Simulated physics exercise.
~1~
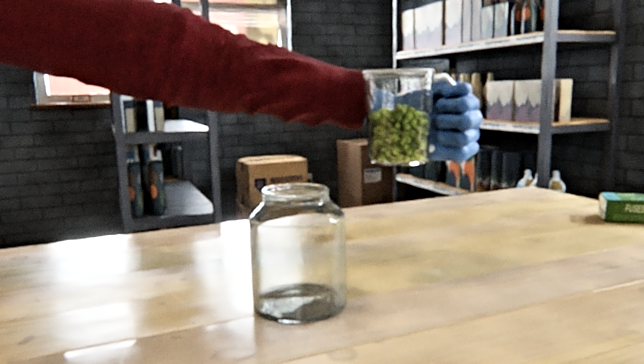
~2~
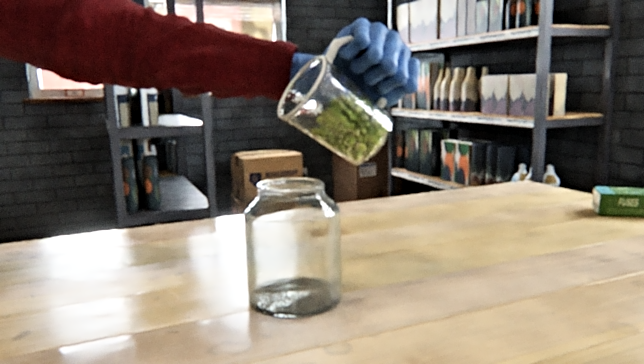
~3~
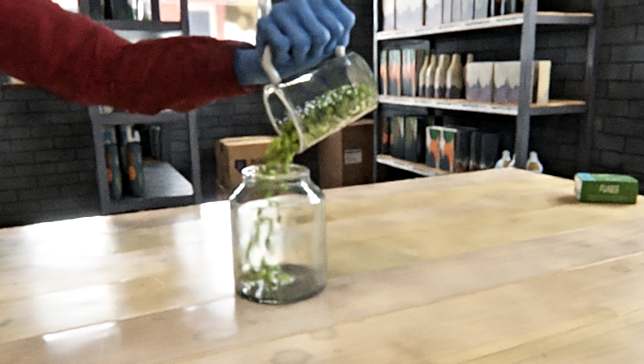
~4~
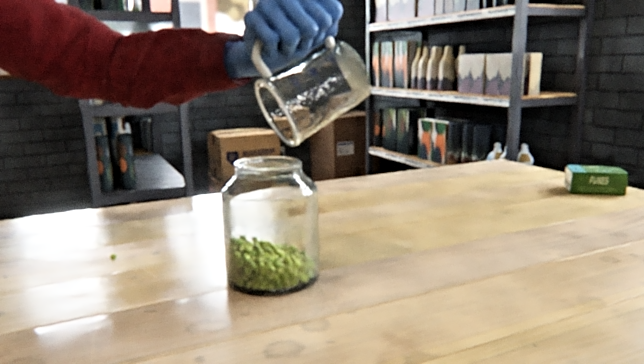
An arm in a dark red sleeve and blue glove holds a clear measuring cup of green dried peas above a pale wooden table, seen from the front in a room with dark brick walls. An open glass jar stands below, with shelves and cardboard boxes behind and a small green box at right. The hand moves the cup left and tilts it toward the jar. Peas stream over the lip and fall inside as the view shifts slightly. Finally the emptied cup stays tipped above the jar, which holds the peas in a low heap.
